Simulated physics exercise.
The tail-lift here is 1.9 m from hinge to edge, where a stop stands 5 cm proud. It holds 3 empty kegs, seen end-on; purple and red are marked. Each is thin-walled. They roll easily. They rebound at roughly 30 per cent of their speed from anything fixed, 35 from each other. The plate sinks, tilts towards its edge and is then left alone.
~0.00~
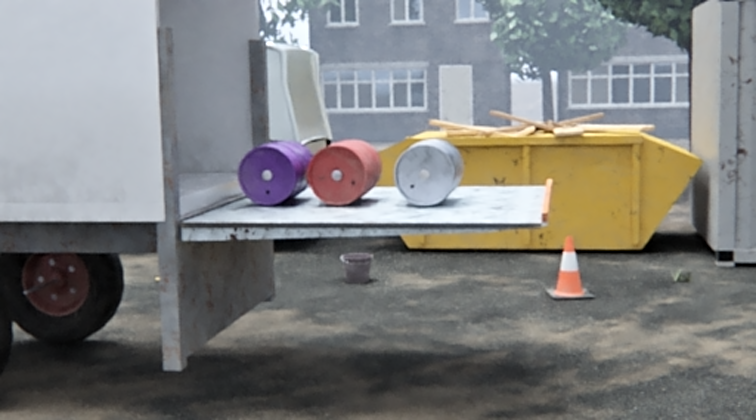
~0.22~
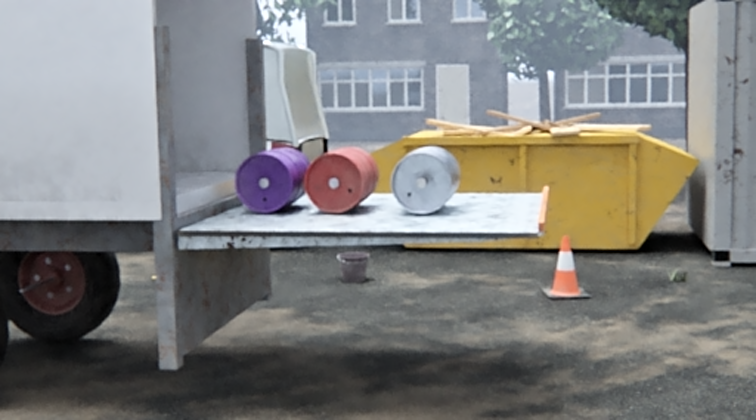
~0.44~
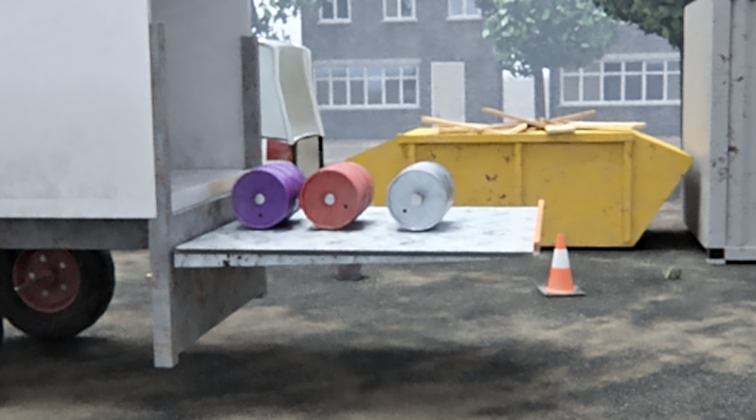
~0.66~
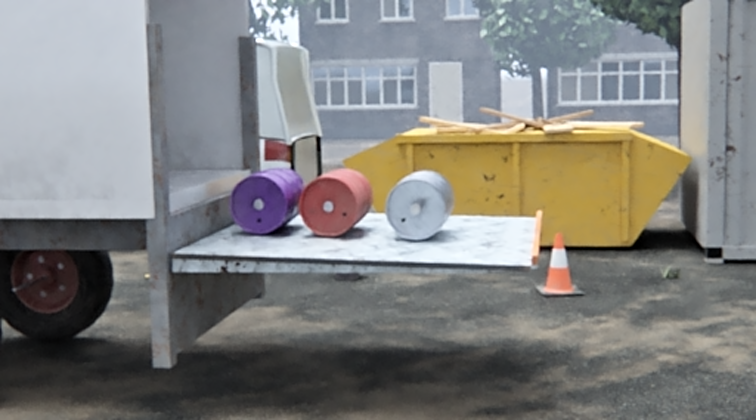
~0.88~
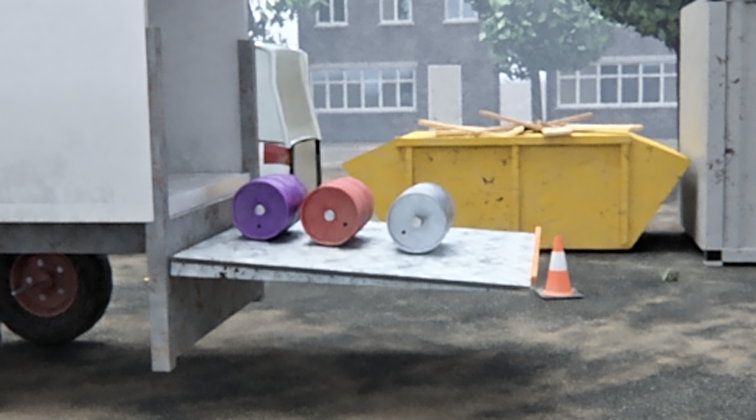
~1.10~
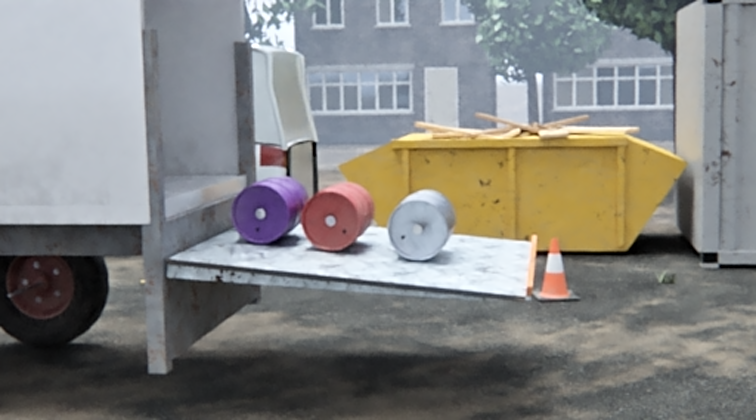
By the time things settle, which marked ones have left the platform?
The purple one remains on the lift; the red one is held back.
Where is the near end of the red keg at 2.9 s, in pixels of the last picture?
Around (463, 234).
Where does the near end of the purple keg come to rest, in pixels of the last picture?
Near (444, 232).
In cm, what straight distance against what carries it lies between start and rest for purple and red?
Moved: Purple 110, red 100.
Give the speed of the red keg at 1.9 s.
Near 0.5 m/s.
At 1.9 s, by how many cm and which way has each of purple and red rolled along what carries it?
Purple 30 right, red 30 right.
By 1.9 s, purple is on the plate, 130 cm from the stop, rolling right; red is on the plate, 90 cm from the stop, rolling right; 0 over the stop so far.
By 2.9 s, purple is on the plate, 75 cm from the stop, rolling right; red is on the plate, 40 cm from the stop, rolling right; 0 over the stop so far.
By 4.2 s, purple is on the plate, 45 cm from the stop, rolling left; red is on the plate, 10 cm from the stop, rolling left; 1 over the stop so far.
Finally (5.5 s), purple is on the plate, 50 cm from the stop; red is on the plate, 15 cm from the stop; 1 over the stop so far.
